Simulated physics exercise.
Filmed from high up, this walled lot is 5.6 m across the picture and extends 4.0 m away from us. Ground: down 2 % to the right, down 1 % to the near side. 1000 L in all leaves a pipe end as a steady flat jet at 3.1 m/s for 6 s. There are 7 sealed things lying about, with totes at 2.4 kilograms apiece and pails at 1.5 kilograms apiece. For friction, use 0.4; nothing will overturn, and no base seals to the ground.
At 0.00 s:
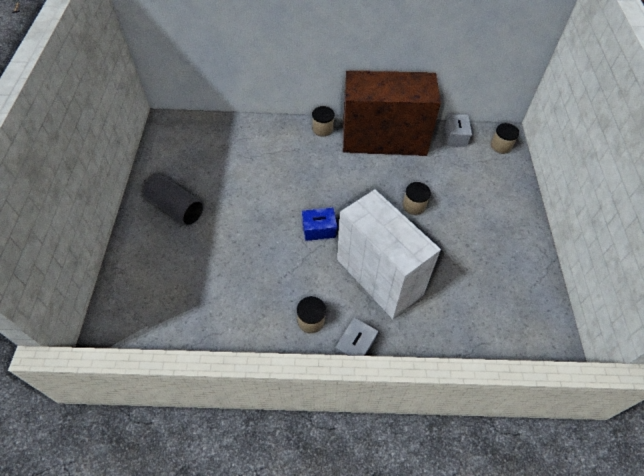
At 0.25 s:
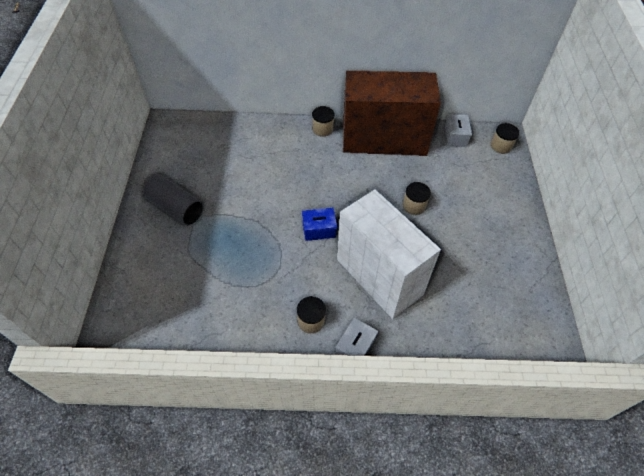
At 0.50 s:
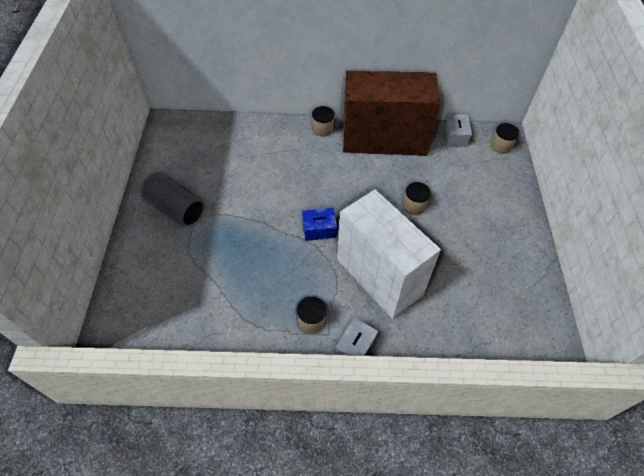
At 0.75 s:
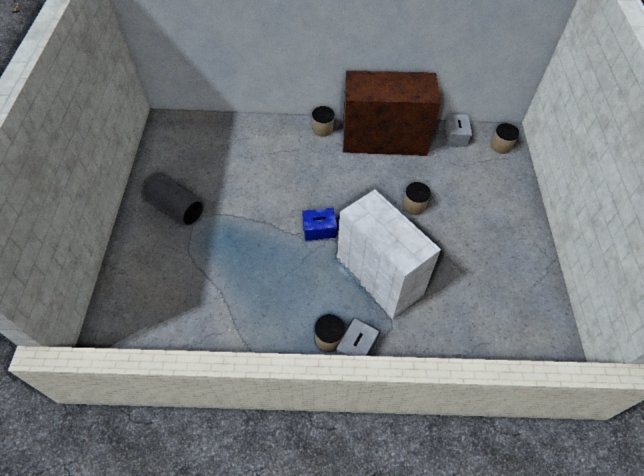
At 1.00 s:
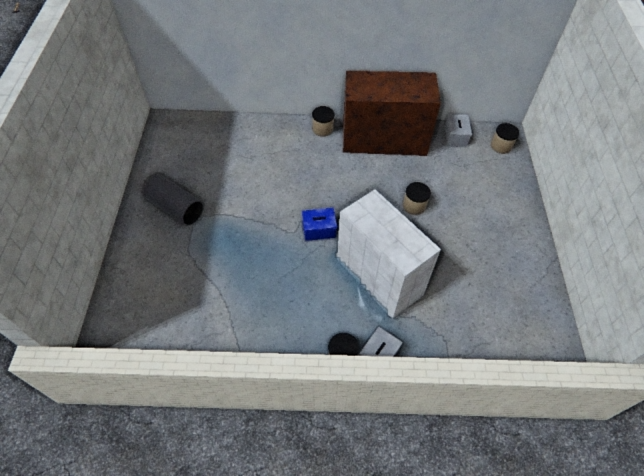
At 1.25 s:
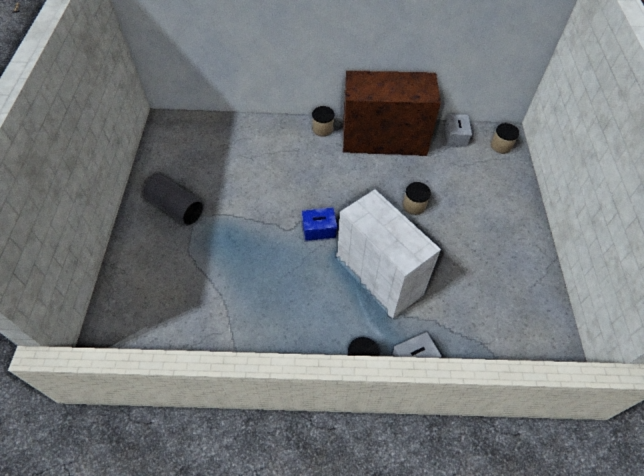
Water spreads from a dark pipe across a walled lot, pushing a barrel and gray box rightward.
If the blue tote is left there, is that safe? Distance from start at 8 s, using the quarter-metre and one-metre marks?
Stationary, more or less.
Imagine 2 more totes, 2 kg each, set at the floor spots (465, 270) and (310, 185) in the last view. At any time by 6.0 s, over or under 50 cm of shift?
Within, within.
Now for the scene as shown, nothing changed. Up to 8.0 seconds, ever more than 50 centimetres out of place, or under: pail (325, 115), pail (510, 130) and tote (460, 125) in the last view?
Taking them in order, the first is below the mark, the second above the mark and the third below the mark.
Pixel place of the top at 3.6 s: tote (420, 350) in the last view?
About (517, 152), give or take.
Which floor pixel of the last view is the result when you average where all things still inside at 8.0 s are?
(391, 176).
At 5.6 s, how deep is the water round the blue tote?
Somewhere close to 1 cm.
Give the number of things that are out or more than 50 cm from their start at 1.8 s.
I count 2 of them.
After 1.8 s the blue tote is near (319, 219), 0.0 m from its start, aground; 1 afloat.
After 3.6 s the blue tote is near (319, 219), 0.0 m from its start, aground; 1 afloat.
After 5.6 s the blue tote is near (319, 219), 0.0 m from its start, aground; 5 afloat.
After 8.0 s the blue tote is near (319, 219), 0.0 m from its start, aground; 6 afloat.
